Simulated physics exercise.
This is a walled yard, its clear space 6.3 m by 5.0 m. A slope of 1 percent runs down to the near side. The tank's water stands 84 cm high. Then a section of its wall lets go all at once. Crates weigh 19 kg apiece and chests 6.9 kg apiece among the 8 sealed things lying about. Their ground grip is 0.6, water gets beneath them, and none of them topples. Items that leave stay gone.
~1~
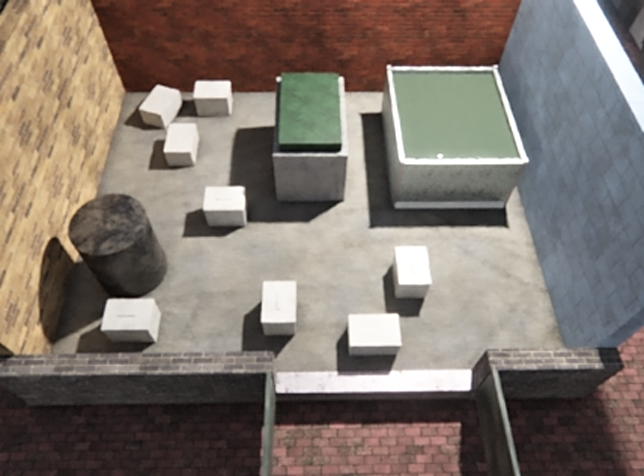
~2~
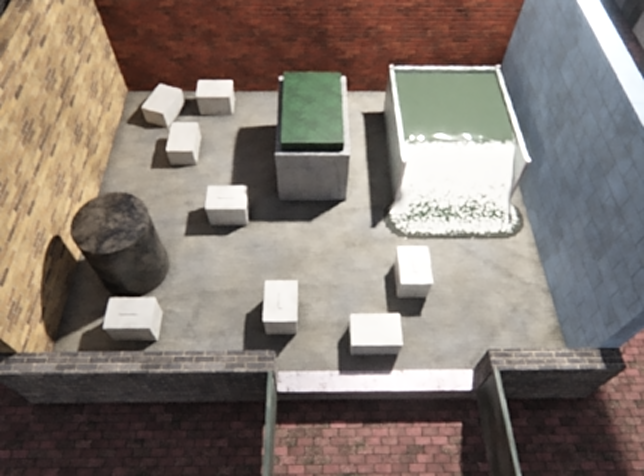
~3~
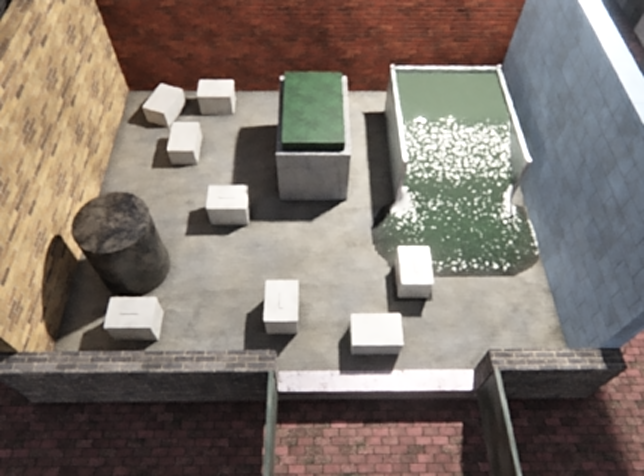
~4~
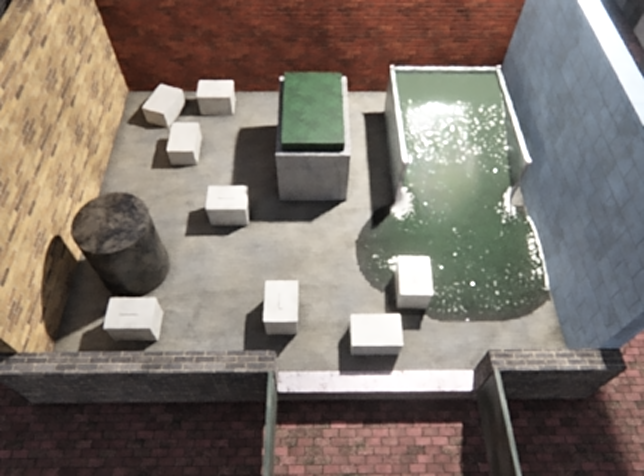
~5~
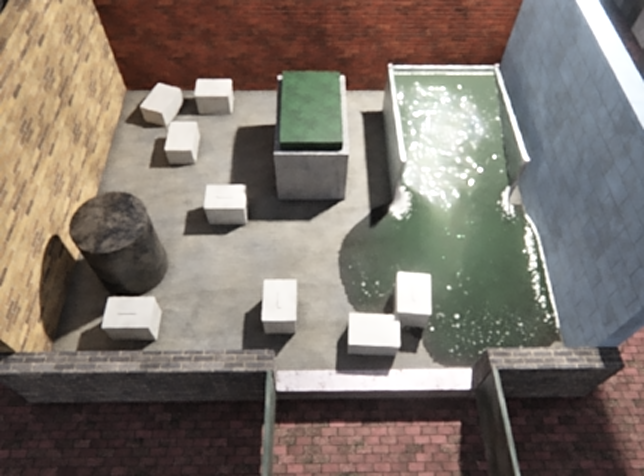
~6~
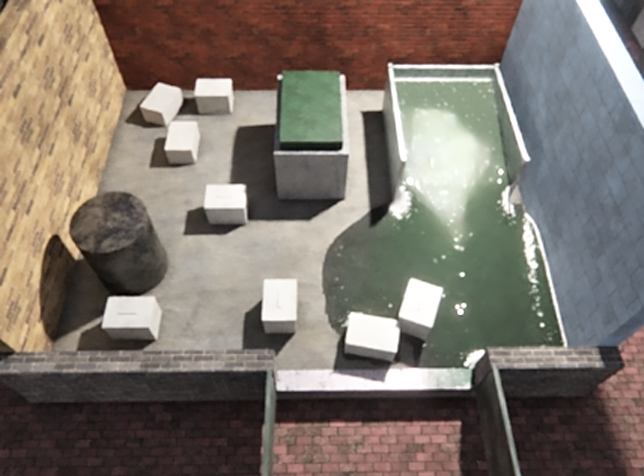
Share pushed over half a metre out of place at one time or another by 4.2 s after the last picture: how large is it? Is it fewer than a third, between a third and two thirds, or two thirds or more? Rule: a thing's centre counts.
My bet is the share lands in the middle.
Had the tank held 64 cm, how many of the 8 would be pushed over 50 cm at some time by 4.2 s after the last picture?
You'd get 4 in that case.
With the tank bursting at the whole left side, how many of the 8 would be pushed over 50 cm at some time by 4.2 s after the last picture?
Result: 7.
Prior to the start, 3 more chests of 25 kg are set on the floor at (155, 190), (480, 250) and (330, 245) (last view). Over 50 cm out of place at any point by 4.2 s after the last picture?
Result, in sequence: Below the mark / above the mark / below the mark.
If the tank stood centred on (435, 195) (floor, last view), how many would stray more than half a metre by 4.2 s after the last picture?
Then the count would be 3.
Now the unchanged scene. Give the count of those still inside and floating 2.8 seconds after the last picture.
The count is 1.
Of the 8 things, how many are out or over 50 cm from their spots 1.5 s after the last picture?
By my reckoning, 3.
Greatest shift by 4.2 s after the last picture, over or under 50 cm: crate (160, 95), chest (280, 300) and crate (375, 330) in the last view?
Within the mark, beyond the mark, beyond the mark.
Then, 0.4 s after the last picture 1 of 8 are over 50 cm from their spots; 1 afloat.
Then, 1.5 s after the last picture 3 of 8 are over 50 cm from their spots; 0 afloat.
Then, 2.8 s after the last picture 3 of 8 are over 50 cm from their spots; 1 afloat.
Then, 4.2 s after the last picture 4 of 8 are over 50 cm from their spots, and 4 have been at some point; 2 afloat.
